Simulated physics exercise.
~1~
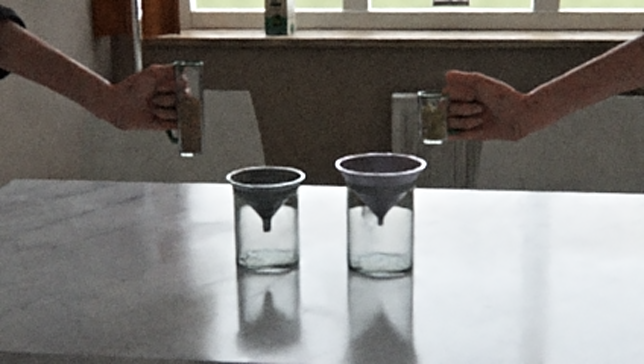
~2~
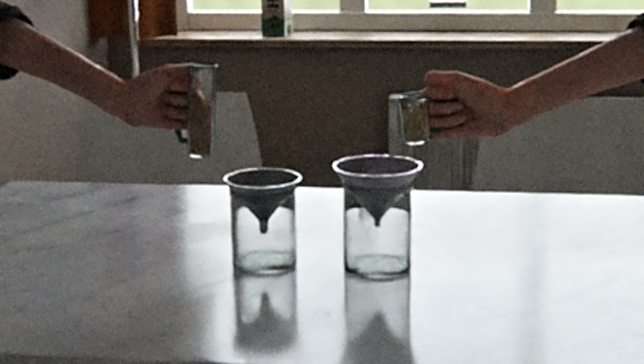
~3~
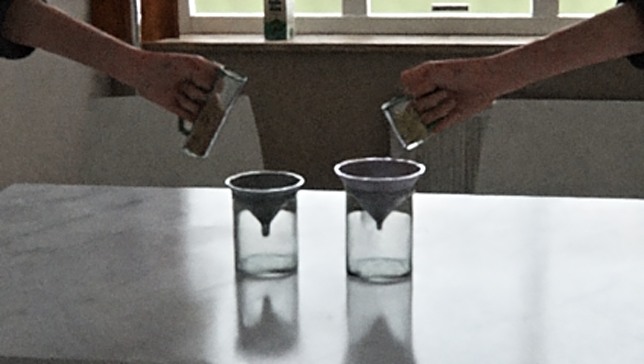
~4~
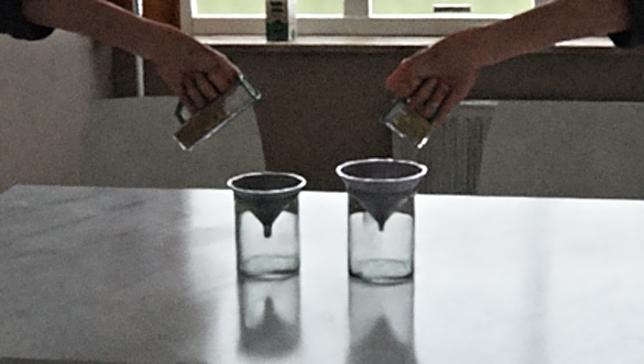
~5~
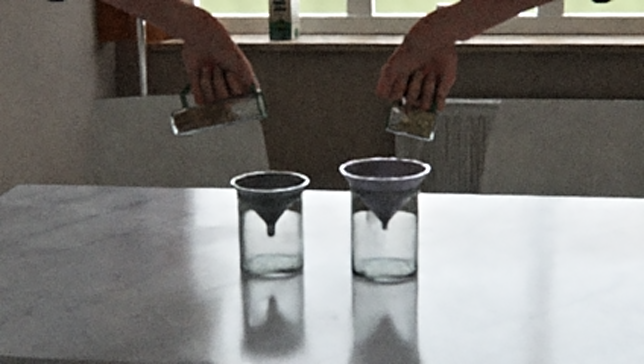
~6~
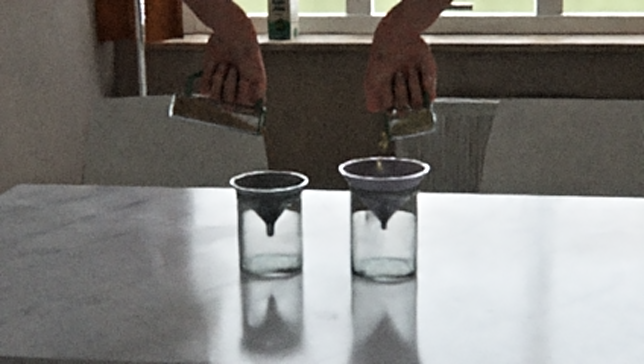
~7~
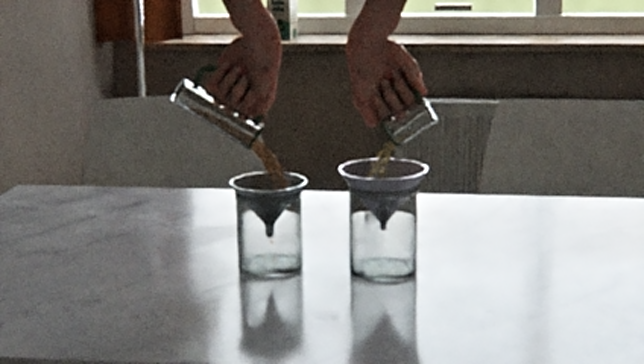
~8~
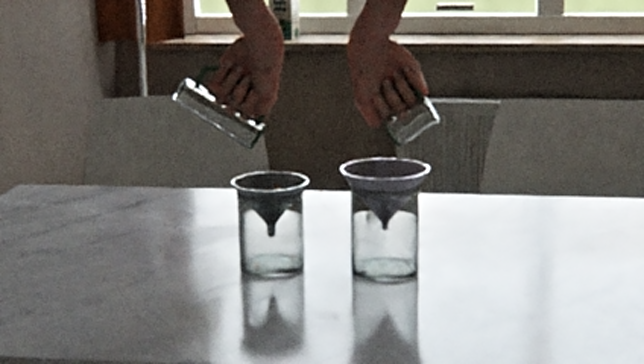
At the start, two hands hold clear cups upright on either side of a pale table, where two glass jars stand with dark funnels in their mouths. The hands move inward and tilt the cups until they lie on their sides above the funnels. A little of the small, dry filling begins to slip from the right cup first. Both cups then tip further, and brownish streams drop into the two funnels. At the end, the upturned cups look empty, the filling stays blocked in both funnels, and the jars below appear almost empty.
